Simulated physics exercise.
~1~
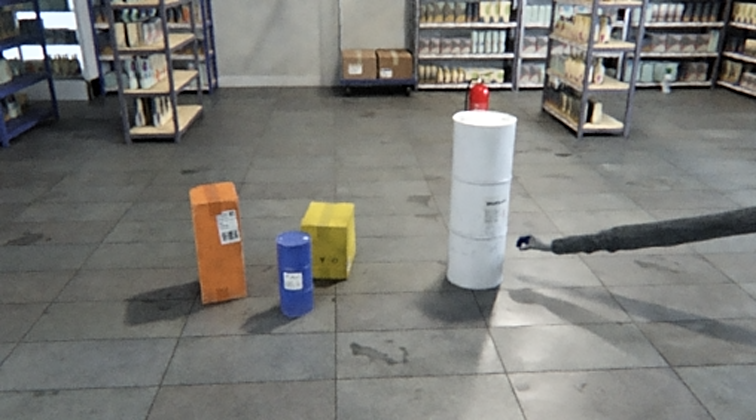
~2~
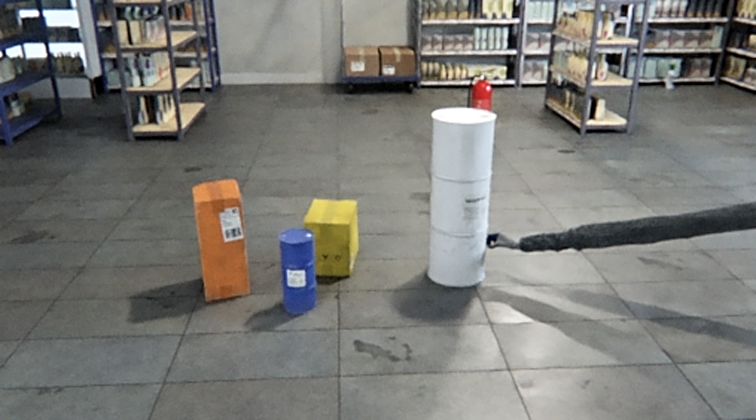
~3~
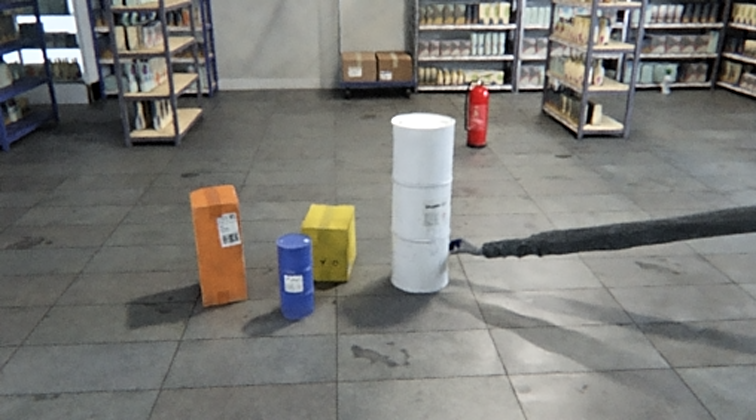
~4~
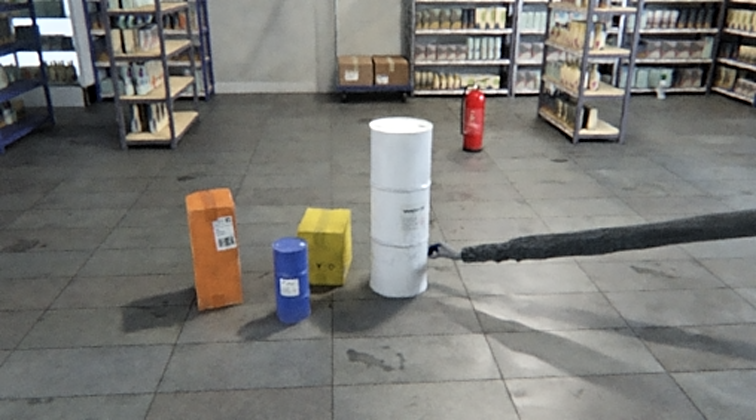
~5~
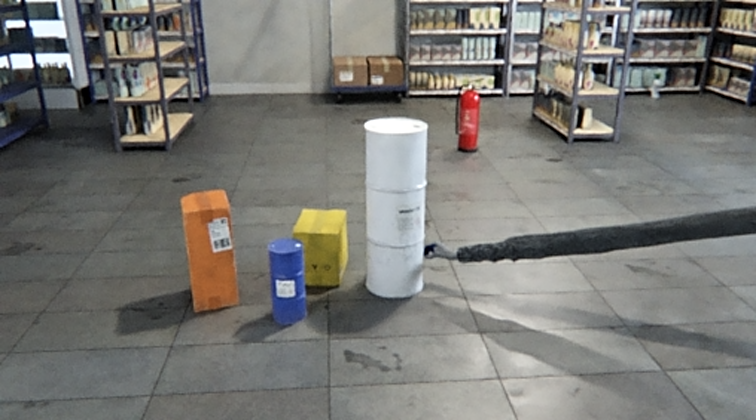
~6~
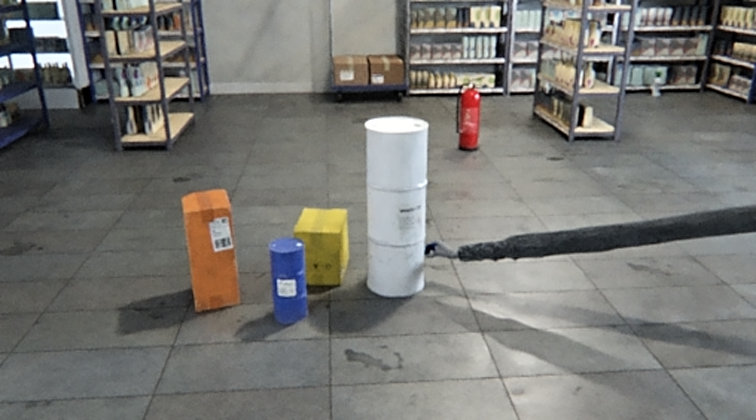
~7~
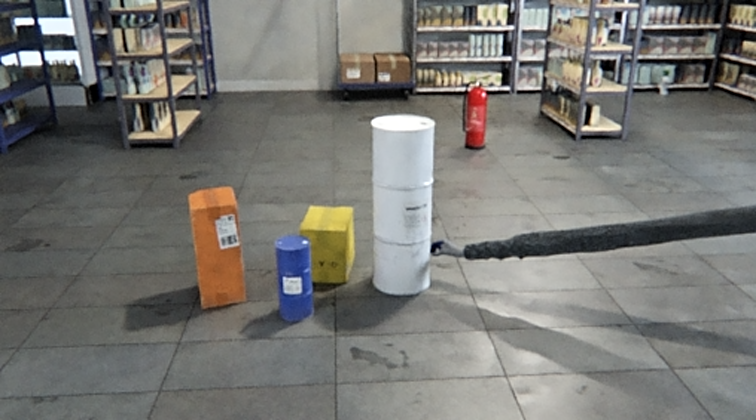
In the video, a dark arm with a pointing fingertip reaches in from the right and pushes a tall white drum leftward across a tiled floor, then halts. The drum ends upright near the yellow box, while the blue canister and orange box stay in place.
